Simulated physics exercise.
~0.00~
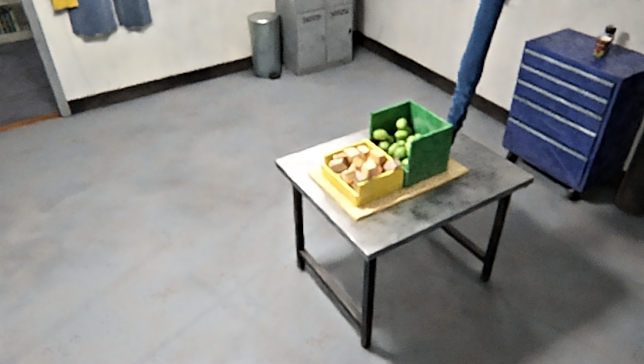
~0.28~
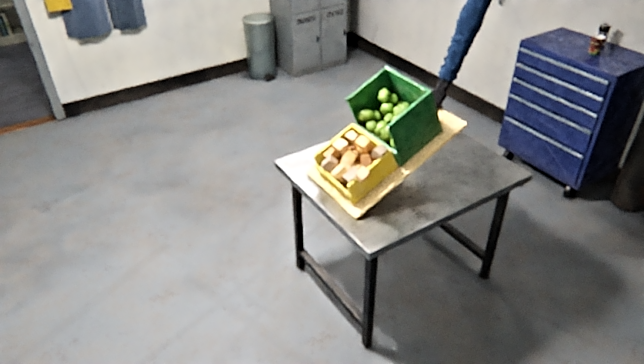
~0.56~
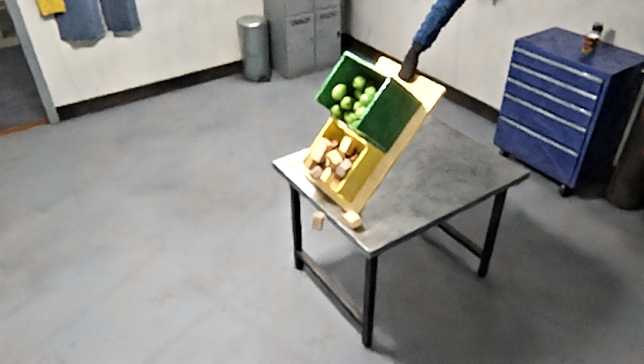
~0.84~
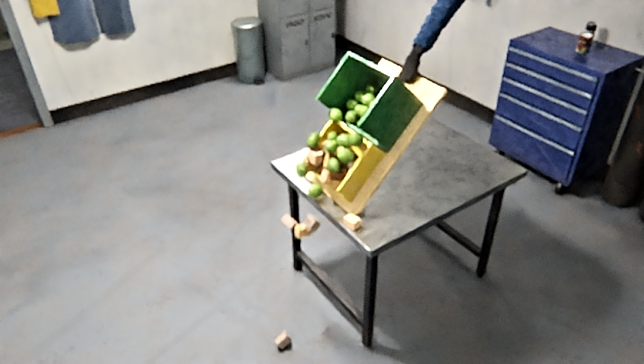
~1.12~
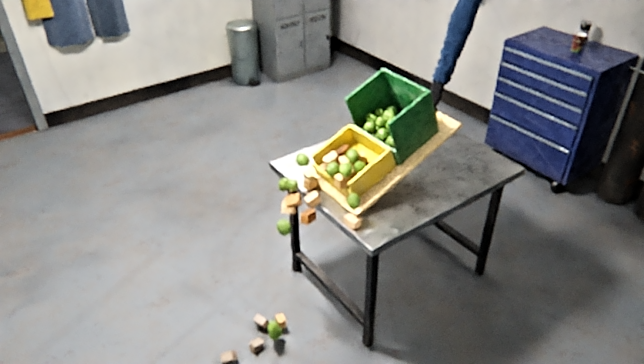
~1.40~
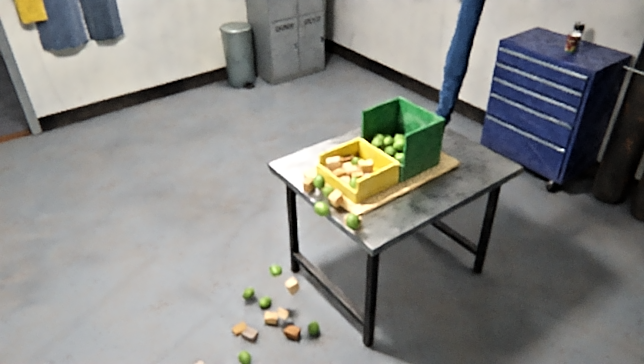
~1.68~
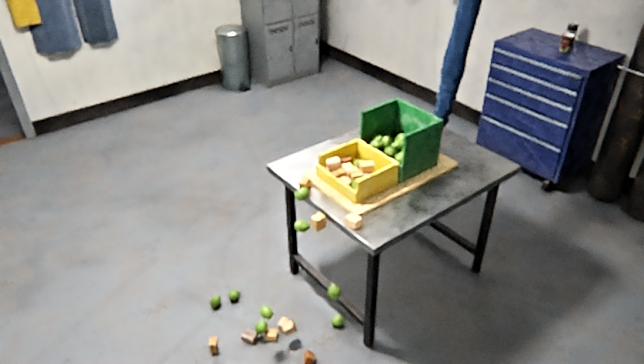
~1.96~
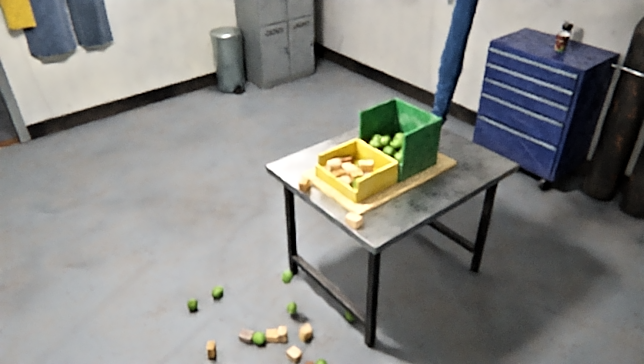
On a workshop table, a tilting board spills blocks and limes before lowering flat again.
